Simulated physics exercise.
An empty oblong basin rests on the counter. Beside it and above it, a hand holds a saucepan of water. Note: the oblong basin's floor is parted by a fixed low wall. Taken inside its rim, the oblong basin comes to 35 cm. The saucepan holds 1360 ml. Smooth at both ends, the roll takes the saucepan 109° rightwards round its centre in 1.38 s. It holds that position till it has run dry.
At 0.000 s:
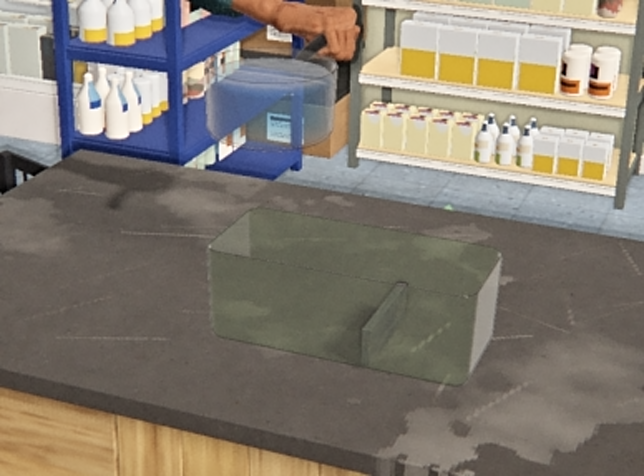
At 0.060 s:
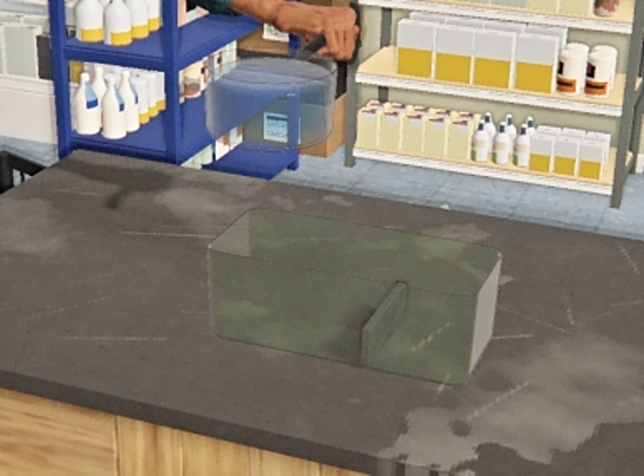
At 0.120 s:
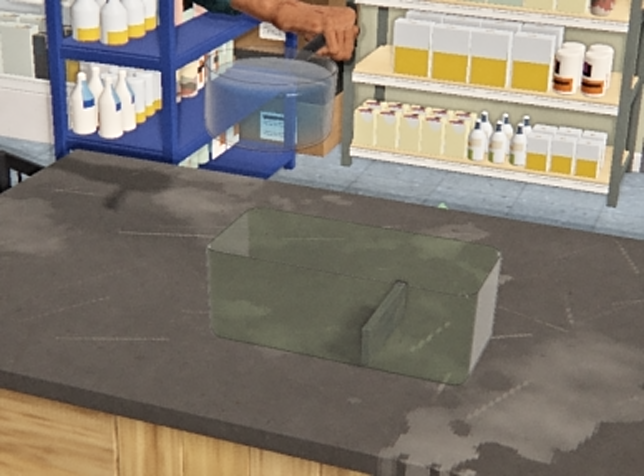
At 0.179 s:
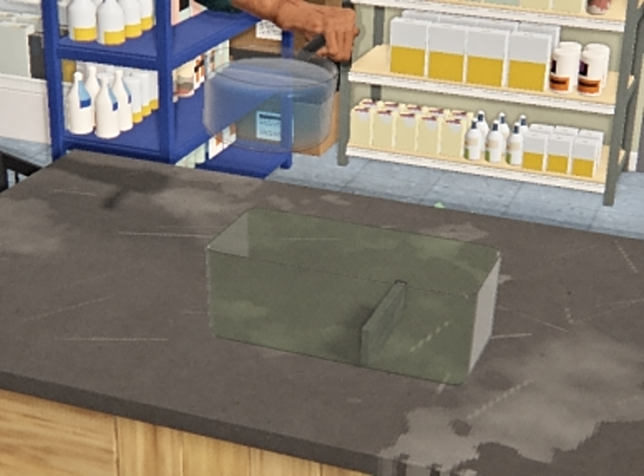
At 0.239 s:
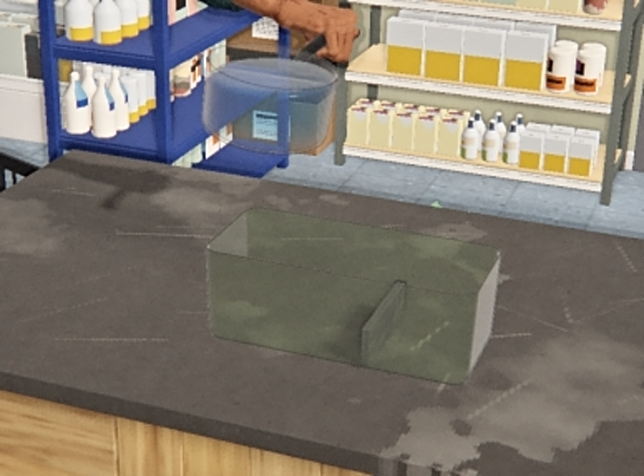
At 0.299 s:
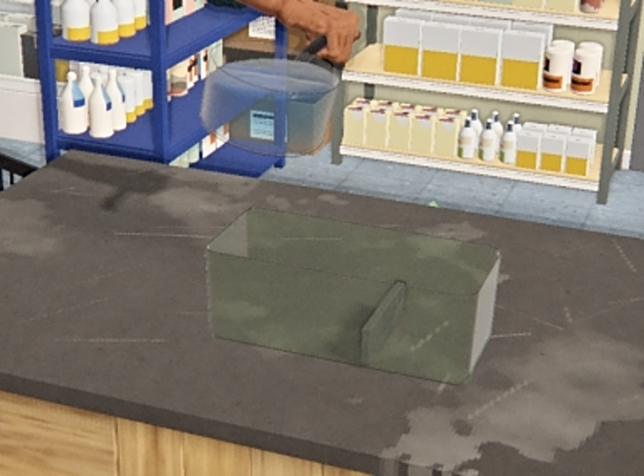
In a storeroom with stocked shelves, a hand held a clear saucepan of water above and behind an empty oblong basin on a dark counter, then slowly tilted the pan slightly to the right.
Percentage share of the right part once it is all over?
57 per cent.
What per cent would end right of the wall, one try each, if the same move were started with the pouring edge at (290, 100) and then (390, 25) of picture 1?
About 5 %, then about 65 %.
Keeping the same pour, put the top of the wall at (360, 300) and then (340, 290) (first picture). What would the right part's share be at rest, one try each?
One try each: Around 70 percent and then around 90 percent.
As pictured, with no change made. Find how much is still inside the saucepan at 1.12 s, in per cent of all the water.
10 %.
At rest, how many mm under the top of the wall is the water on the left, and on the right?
Close to 32 mm left and close to 6 mm right.
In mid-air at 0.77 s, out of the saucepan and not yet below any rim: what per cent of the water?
I'd put it at about 30 percent.
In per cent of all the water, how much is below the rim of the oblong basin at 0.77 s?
I'd estimate some 14 percent of the liquid.
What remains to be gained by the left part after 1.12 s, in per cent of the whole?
That amounts to roughly 20 per cent of the whole.
By 0.77 s the tilt is 65° and 55 per cent is still to pour, 4 is left of the wall and 10 right of it.
By 1.12 s the tilt is 100° and 10 per cent is still to pour, 22 is left of the wall and 56 right of it.
By 1.49 s the tilt is 109° and 0 per cent is still to pour, 41 is left of the wall and 57 right of it.
By 1.88 s the tilt is 109° and 0 per cent is still to pour, 42 is left of the wall and 57 right of it.
At rest 42 per cent lies left of the wall, 57 right of it and 1 outside.
